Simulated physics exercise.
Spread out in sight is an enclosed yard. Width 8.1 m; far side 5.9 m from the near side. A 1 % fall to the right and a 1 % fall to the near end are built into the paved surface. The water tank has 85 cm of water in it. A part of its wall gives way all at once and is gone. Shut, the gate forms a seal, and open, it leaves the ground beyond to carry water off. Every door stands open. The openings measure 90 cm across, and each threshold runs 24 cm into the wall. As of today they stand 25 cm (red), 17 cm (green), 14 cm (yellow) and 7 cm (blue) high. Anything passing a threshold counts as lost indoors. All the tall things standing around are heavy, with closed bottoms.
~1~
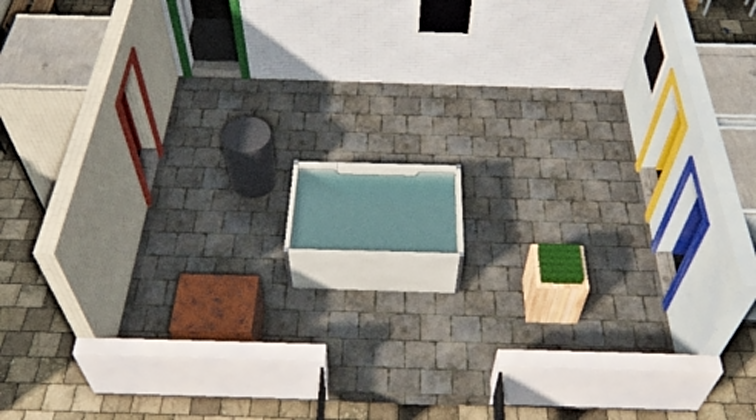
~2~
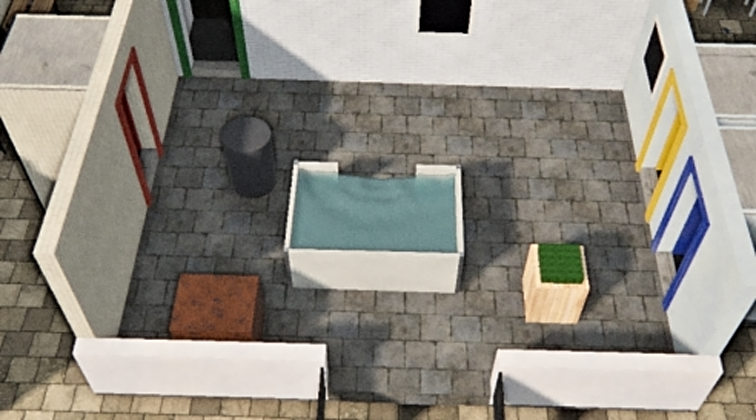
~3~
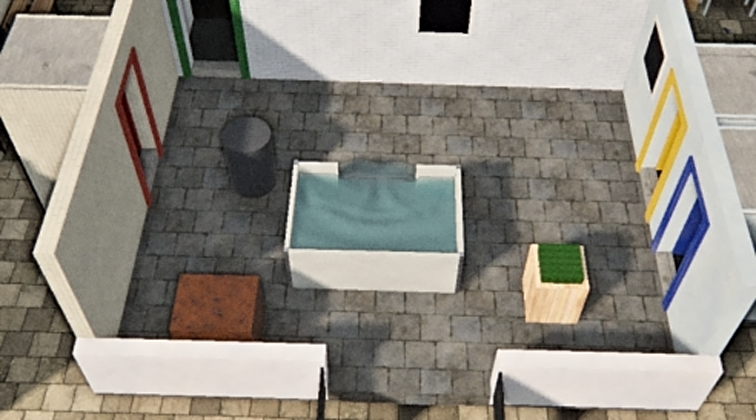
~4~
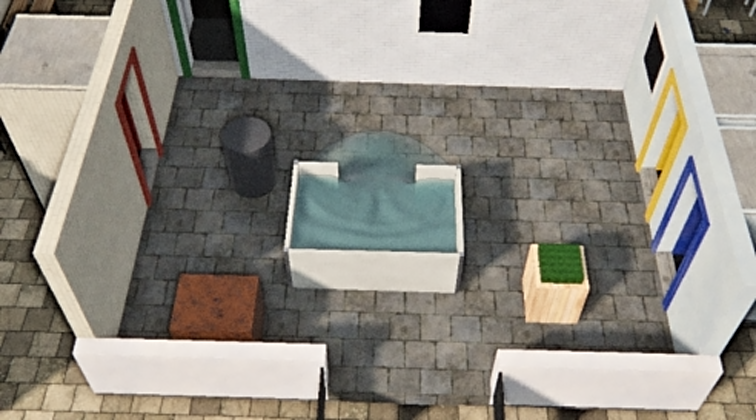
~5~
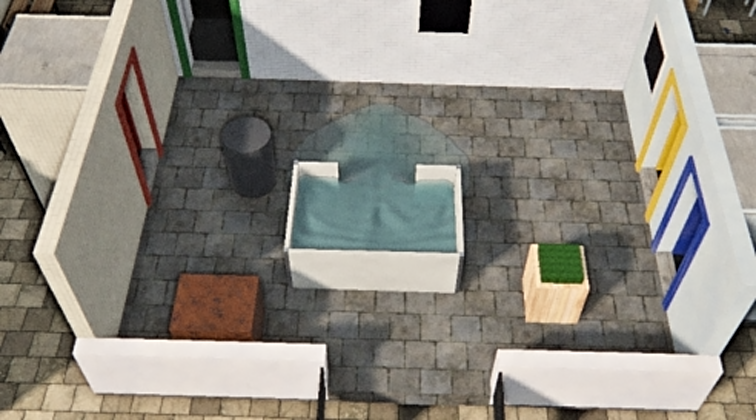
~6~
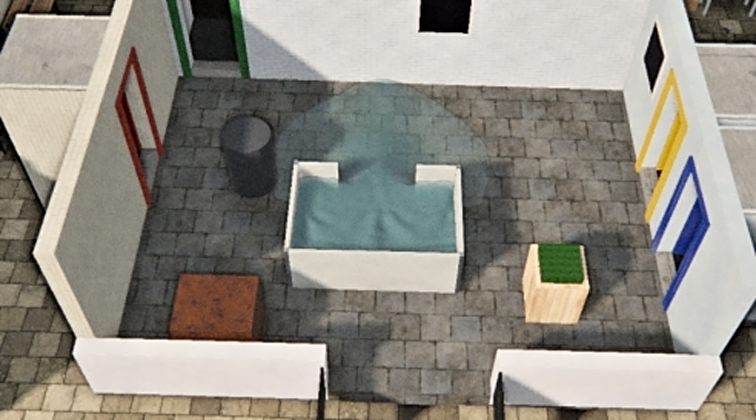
A paved, walled yard held a white tank of still water until part of its far wall suddenly vanished, and water poured through the gap, spreading in a widening fan across the stones behind it.
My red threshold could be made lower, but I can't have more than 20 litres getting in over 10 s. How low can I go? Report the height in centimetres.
You could bring it down to roughly 5.5 cm.
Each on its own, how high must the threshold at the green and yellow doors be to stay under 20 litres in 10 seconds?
About 14.5 cm at green and about 8.5 cm at yellow.
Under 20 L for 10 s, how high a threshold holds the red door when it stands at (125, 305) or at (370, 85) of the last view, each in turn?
Minimums: About 10.0 cm and 35 cm.
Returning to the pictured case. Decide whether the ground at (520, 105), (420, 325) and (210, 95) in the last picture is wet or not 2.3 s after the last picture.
One by one: Drenched, clear, drenched.
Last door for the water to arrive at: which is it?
The blue one.
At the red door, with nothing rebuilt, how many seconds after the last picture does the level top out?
About 3.5 seconds.
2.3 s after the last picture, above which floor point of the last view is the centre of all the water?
Roughly (383, 166).
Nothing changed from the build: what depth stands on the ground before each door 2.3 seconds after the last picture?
Centimetres: Red = 6, green = 16, yellow = 6, blue = 0.
Then, 0.7 s after the last picture water covers 25 % of the floor, deepest (43 cm) near (383, 196); it has not reached the red door.
Then, 2.3 s after the last picture water covers 40 % of the floor, deepest (32 cm) near (606, 101); 6 cm at the red door, 0 litres in over its 25 cm threshold.
Then, 9.3 s after the last picture water covers 95 % of the floor, deepest (16 cm) near (670, 385); 6 cm at the red door, 0 litres in over its 25 cm threshold.
At the red door as built, the water peaked near 10 cm, 3.3 s after the last picture.
With a threshold of 5 cm, 24 litres would have come in within the 10 s; with 6 cm, 14 litres. So under 20 litres takes about 5.5 cm.
